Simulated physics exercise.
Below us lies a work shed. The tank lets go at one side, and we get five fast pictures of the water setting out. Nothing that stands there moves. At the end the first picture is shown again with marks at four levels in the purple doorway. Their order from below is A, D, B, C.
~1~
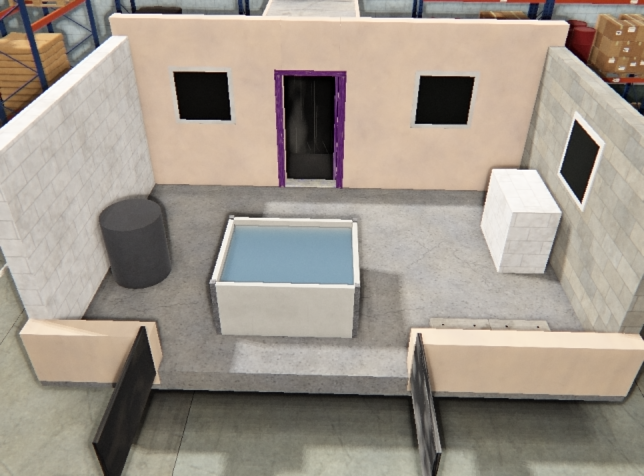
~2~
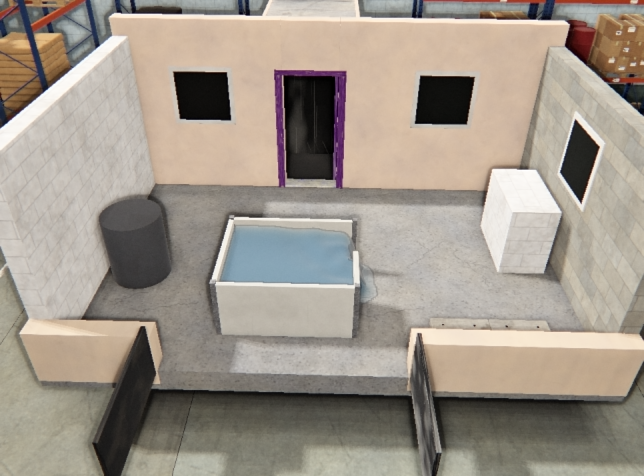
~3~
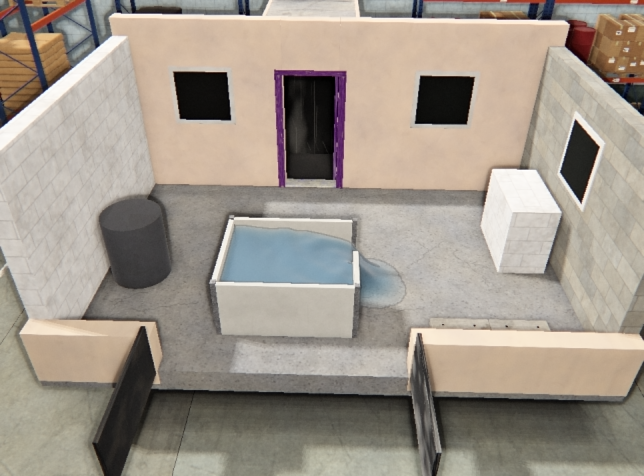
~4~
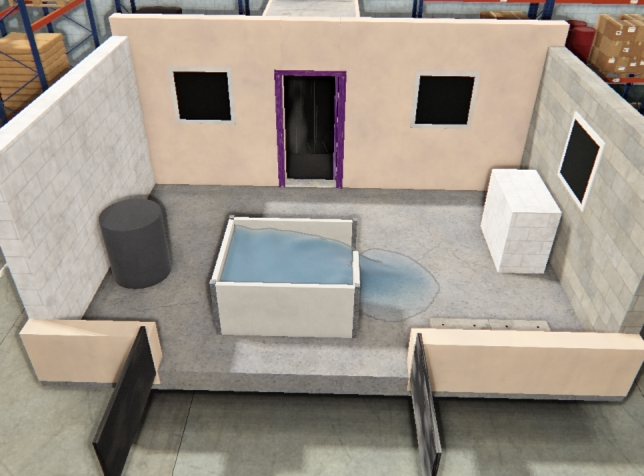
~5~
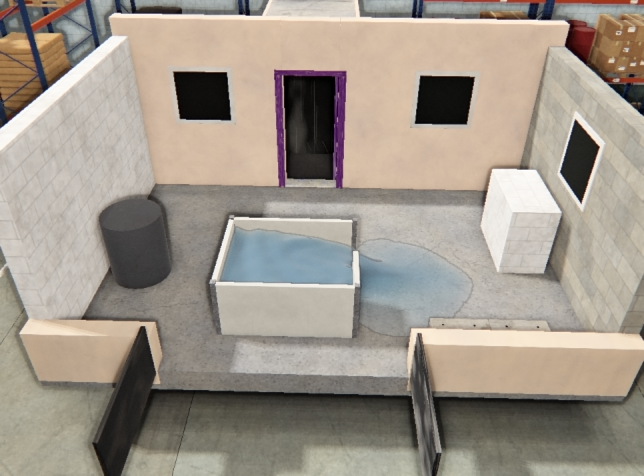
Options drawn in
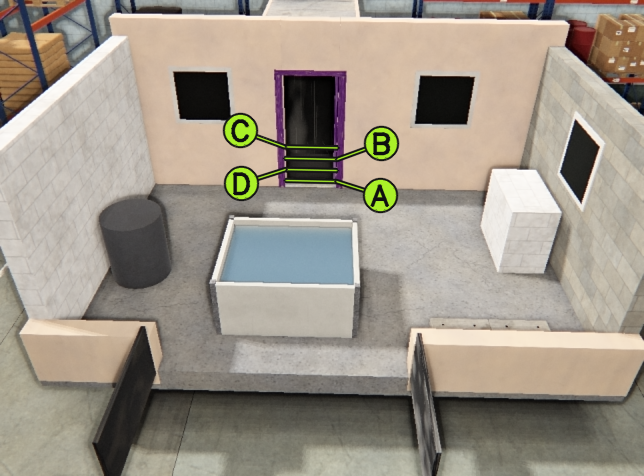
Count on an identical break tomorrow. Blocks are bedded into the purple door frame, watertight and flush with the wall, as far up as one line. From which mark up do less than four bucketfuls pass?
Use mark A.
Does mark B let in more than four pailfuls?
No.
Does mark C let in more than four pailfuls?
No, that is safe.
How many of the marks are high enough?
All of the four.
On the marked copy, A at (311, 181); B at (311, 158); C at (311, 147); D at (311, 170); from the bottom up A, D, B, C.
Choosing A, nothing gets over.
Choosing B, nothing gets over.
Choosing C, nothing gets over.
Choosing D, nothing gets over.
